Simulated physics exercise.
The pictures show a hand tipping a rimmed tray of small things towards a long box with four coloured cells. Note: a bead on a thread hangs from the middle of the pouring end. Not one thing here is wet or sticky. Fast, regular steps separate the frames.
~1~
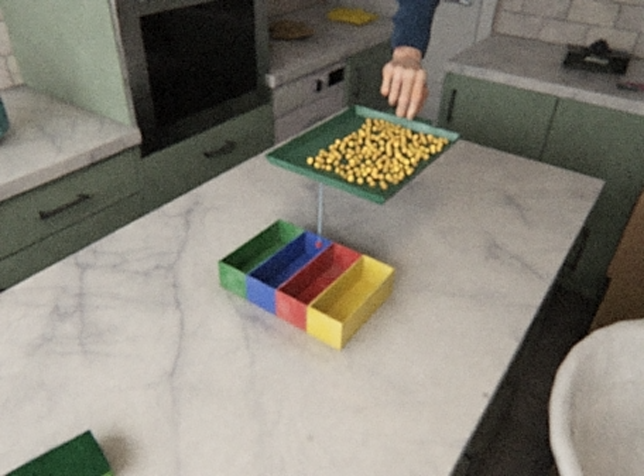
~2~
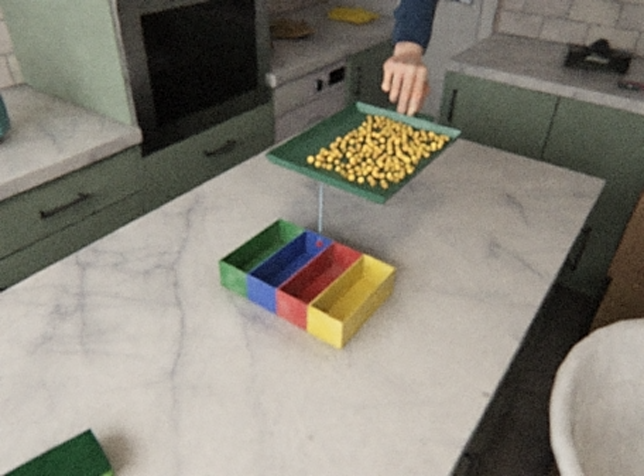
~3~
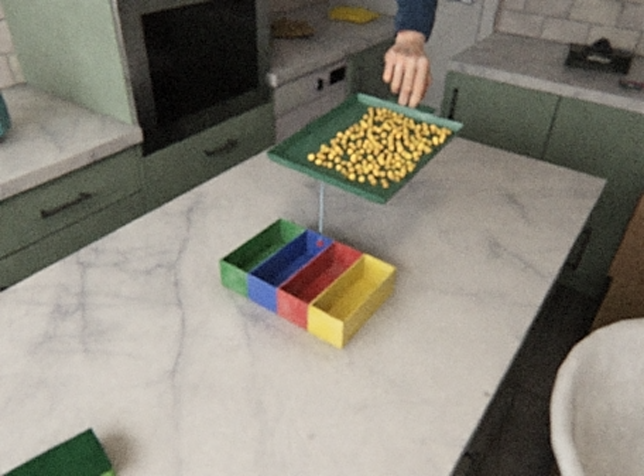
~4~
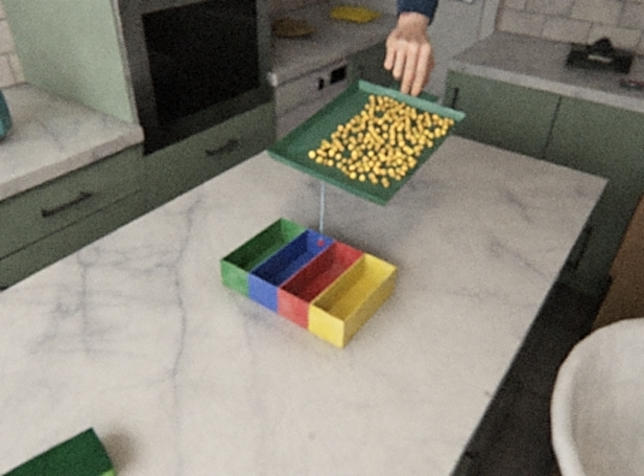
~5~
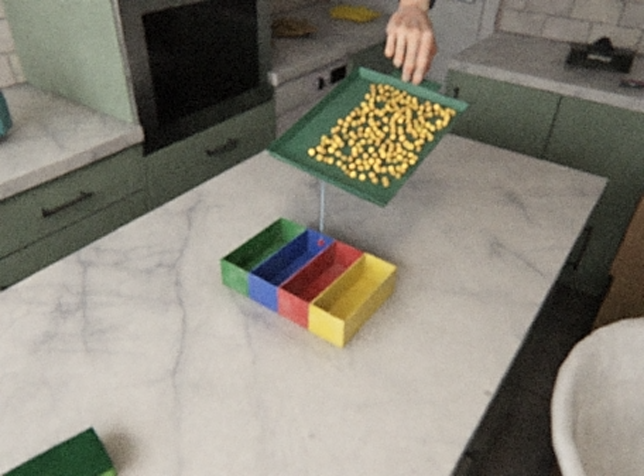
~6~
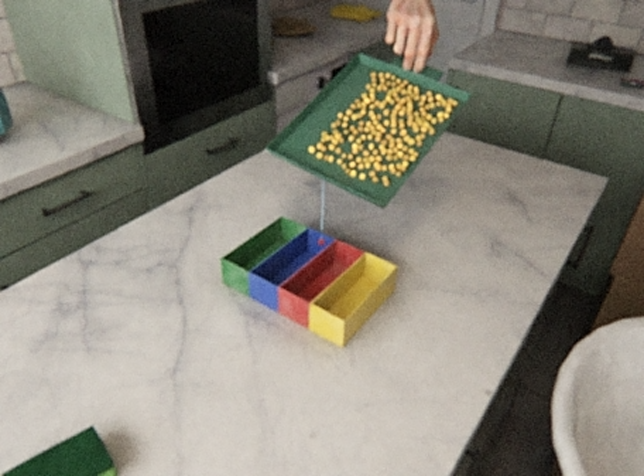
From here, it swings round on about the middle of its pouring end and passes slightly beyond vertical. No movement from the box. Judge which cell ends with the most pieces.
The yellow cell ends with the most.
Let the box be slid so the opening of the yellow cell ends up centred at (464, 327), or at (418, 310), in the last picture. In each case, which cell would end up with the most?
The first position gives the cell in green, and the second gives the cell in blue.
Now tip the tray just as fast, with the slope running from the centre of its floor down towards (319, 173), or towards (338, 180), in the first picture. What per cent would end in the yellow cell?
It comes to about 10 per cent the first time and about 40 per cent the second.
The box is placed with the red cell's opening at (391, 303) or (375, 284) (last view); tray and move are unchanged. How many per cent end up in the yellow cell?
0 %, then 0 %.
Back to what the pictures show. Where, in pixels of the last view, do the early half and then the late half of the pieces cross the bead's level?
The opening part goes through (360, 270); what follows goes through (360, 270).
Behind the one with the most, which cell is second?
The one in second place is the red cell.
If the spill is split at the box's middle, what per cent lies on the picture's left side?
Close to 10 %.
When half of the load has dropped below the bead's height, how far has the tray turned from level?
Roughly 100 degrees.
Soon, tray tipped steeply; most on the tray; a small part falling or outside the box.
A while on, tray tipped past a quarter turn; about a third on the tray; about a quarter in the yellow cell; a small part in the red cell; about a quarter falling or outside the box.
Towards the end, tray tipped past a quarter turn; about two thirds in the yellow cell; about a quarter in the red cell; a stray few in the blue cell; about a quarter falling or outside the box.
Finally, tray tipped past a quarter turn; about two thirds in the yellow cell; about a quarter in the red cell; a stray few in the blue cell; none in the green cell; about a quarter outside the box.
